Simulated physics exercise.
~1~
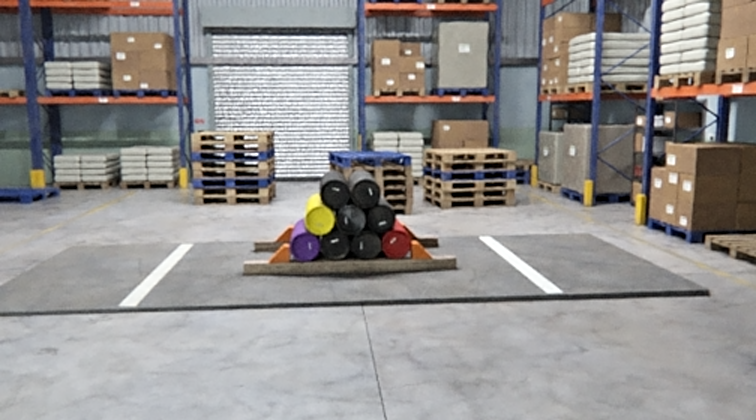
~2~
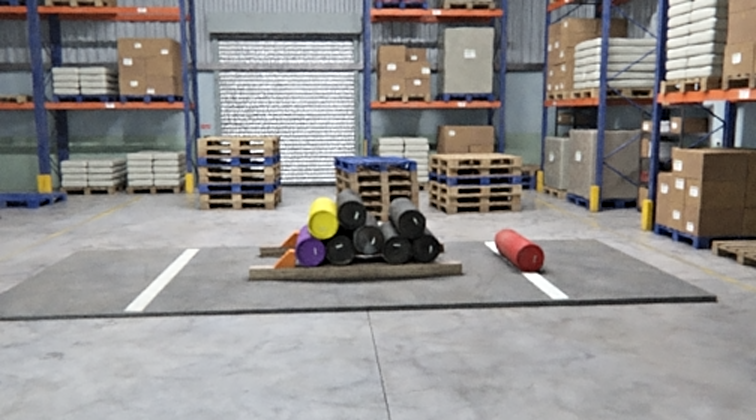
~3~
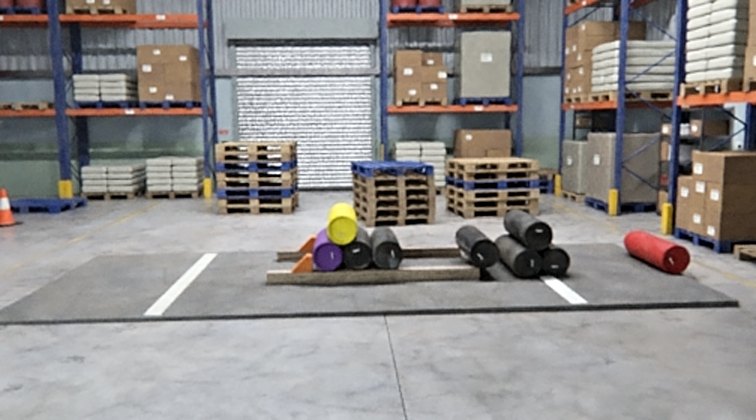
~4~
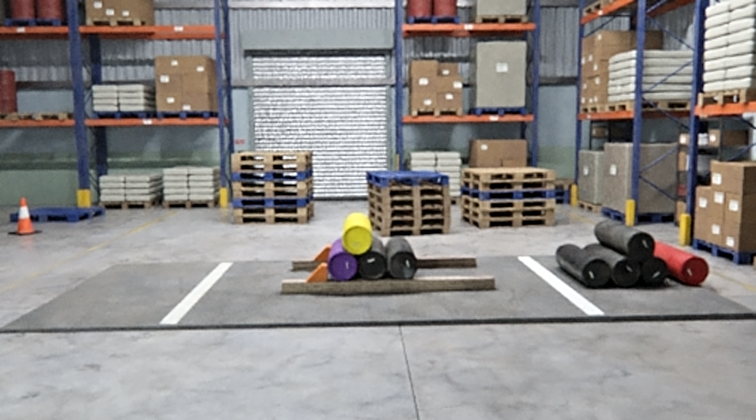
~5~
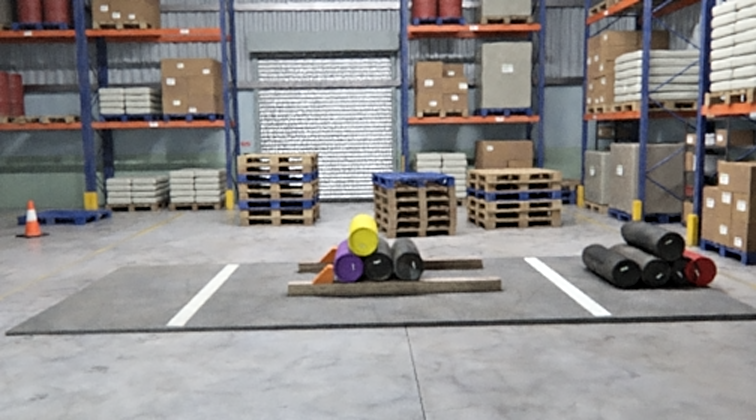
Stacked cylinders spilling rightward across a warehouse floor, red rolling past the white line before four black ones, yellow and purple staying put.
